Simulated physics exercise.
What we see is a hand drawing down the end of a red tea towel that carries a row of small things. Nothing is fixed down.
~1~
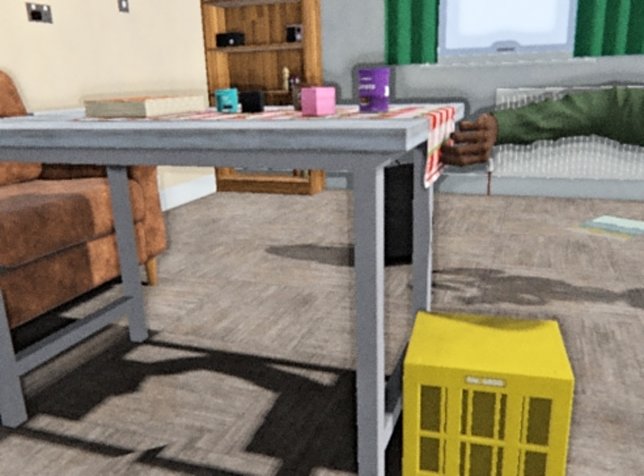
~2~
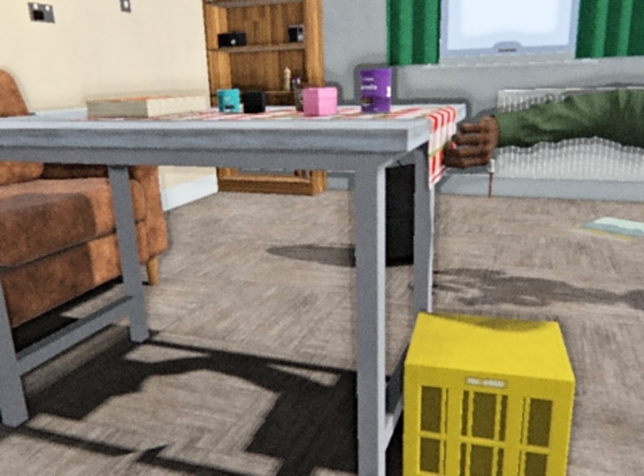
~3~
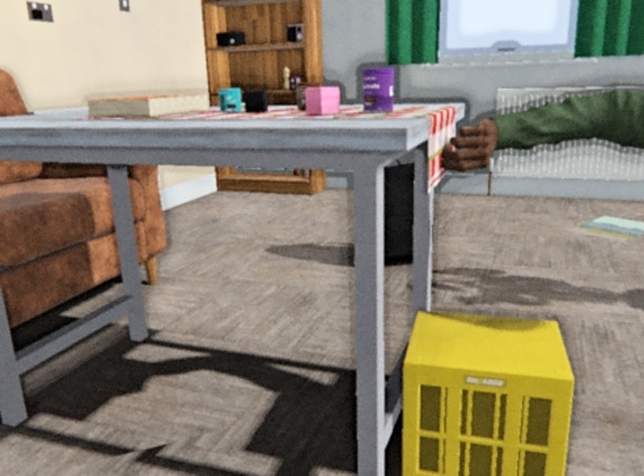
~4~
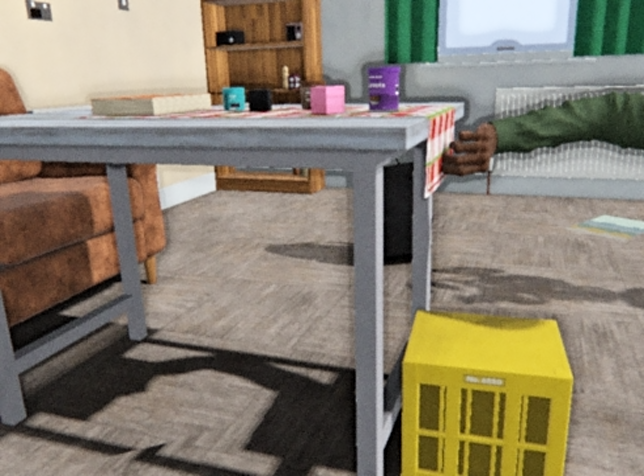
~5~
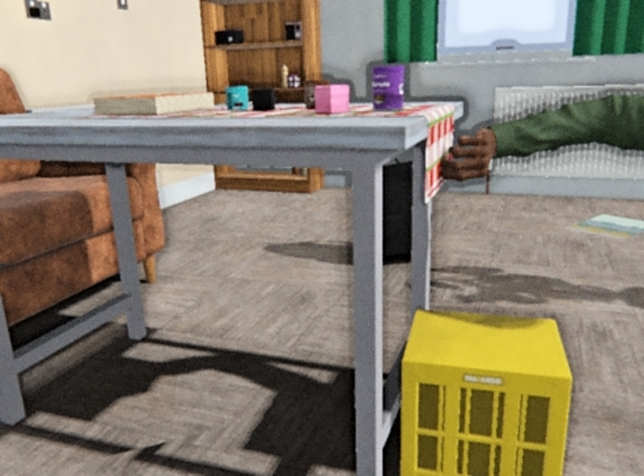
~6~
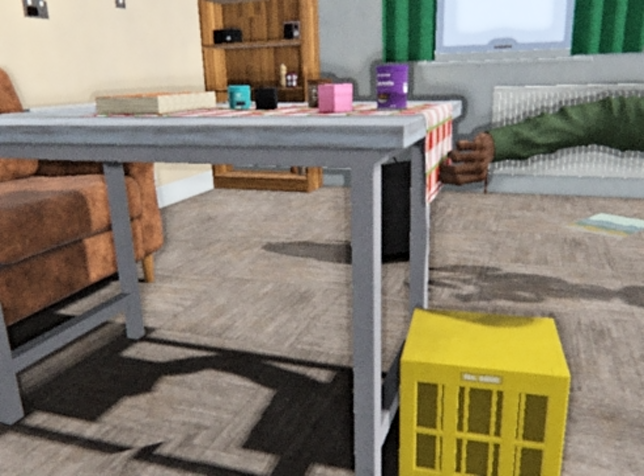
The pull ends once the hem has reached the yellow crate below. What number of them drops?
The count of fallen things is three.
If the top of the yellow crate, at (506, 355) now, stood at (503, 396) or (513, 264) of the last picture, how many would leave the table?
It would be 4 and 1.
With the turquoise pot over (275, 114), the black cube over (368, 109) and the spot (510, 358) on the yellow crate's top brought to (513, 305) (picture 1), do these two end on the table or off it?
The turquoise pot survives; the black cube falls.
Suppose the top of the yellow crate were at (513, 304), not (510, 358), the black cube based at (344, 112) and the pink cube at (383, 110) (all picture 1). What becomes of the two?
The black cube is carried off; the pink cube comes down.
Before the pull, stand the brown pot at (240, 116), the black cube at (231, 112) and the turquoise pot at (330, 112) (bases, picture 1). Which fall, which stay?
The brown pot survives; the black cube holds on; the turquoise pot drops off.
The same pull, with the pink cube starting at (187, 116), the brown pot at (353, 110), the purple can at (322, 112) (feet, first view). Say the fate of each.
The pink cube does not fall, the brown pot comes down, the purple can is carried off.
A little later, hem near (440, 288); purple can and pink cube gone.
Next, hem on the crate; purple can, pink cube and brown pot gone.
When it is over, hem on the crate; purple can, pink cube and brown pot gone. It carries off three.
